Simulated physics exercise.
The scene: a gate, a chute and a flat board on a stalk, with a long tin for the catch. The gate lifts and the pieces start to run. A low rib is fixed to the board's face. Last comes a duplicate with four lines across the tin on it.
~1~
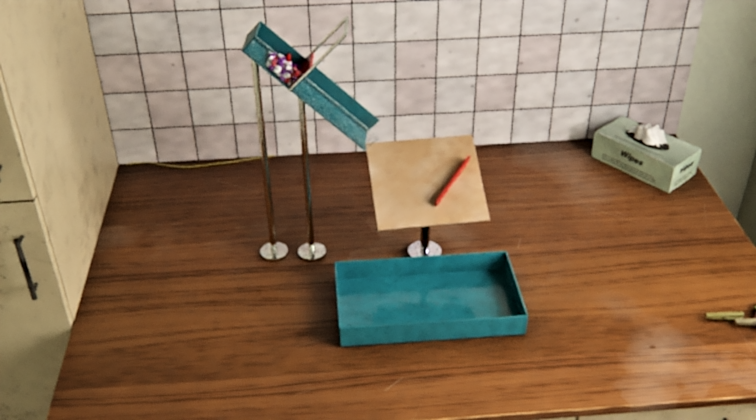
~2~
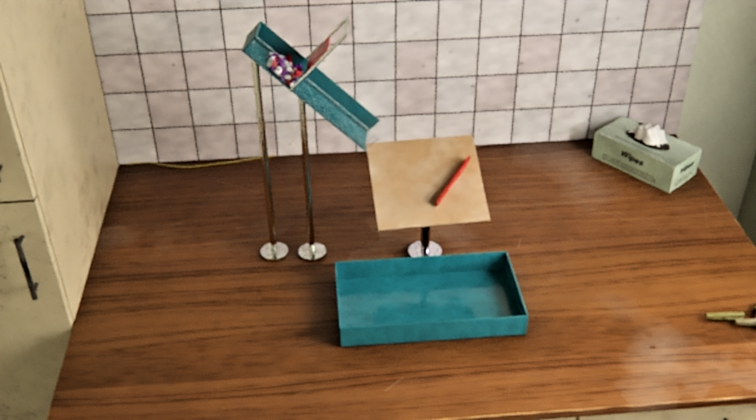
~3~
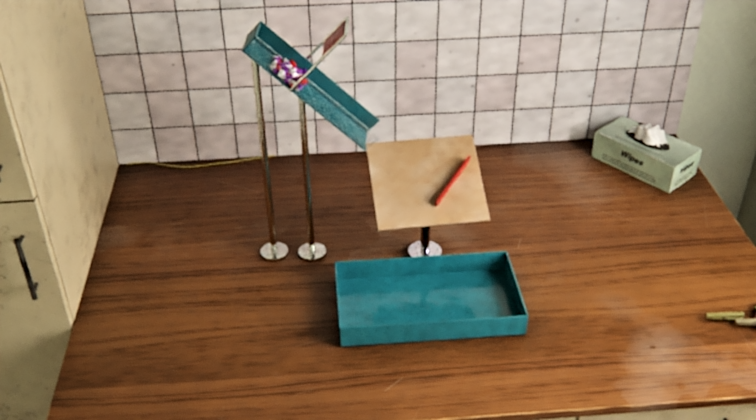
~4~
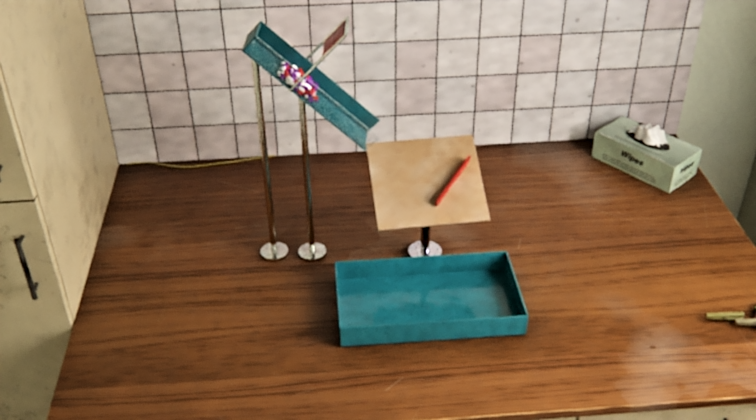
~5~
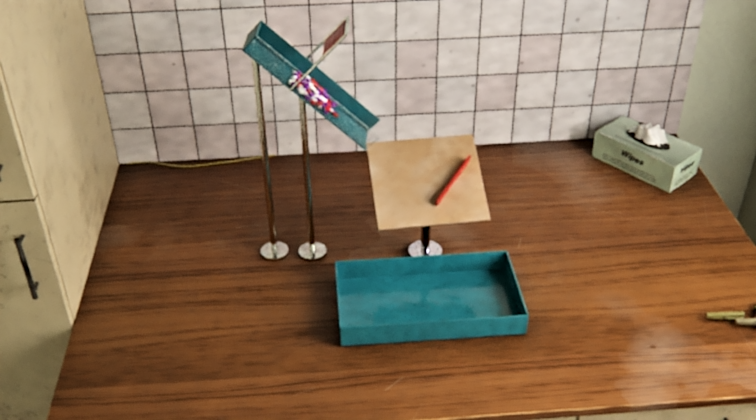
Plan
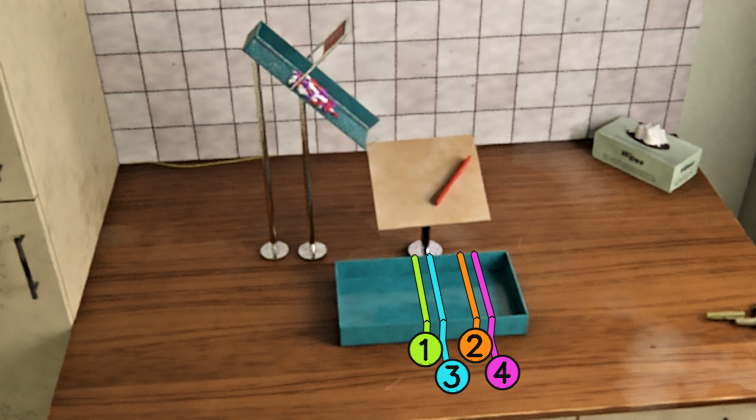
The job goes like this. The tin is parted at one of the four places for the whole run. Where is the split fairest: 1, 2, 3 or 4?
3.
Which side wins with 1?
More lands on the right.
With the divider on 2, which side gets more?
Left.
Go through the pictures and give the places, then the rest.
Load behind the gate near (286, 67), jelly beans; lip of the chute near (366, 142), sloping fairly steeply, in the first frame.
Middle of the board near (427, 181), tilted gently; middle of its low edge near (435, 225); of its high edge near (420, 139), in the second frame.
Front corners of the tin near (340, 328) and (527, 316), empty; front of the load near (303, 79), in the third frame.
Middle of the load near (299, 83); its front near (316, 99), close to a quarter of the way to the lip; rib from (470, 156) to (437, 202), in the fourth frame.
Middle of the load near (310, 92); its front near (334, 112), close to half of the way to the lip, in the fifth frame.
On the marked copy, line 1 crosses the front rim at (426, 322); line 2 crosses the front rim at (476, 319); line 3 crosses the front rim at (443, 321); line 4 crosses the front rim at (491, 318).
Choosing 1, of what is caught, close to a quarter on the left of the divider, the bulk on the right.
Choosing 2, of what is caught, the bulk on the left of the divider, close to a quarter on the right.
Choosing 3, of what is caught, close to half on the left of the divider, close to half on the right.
Choosing 4, of what is caught, all but a few on the left of the divider, a small share on the right.
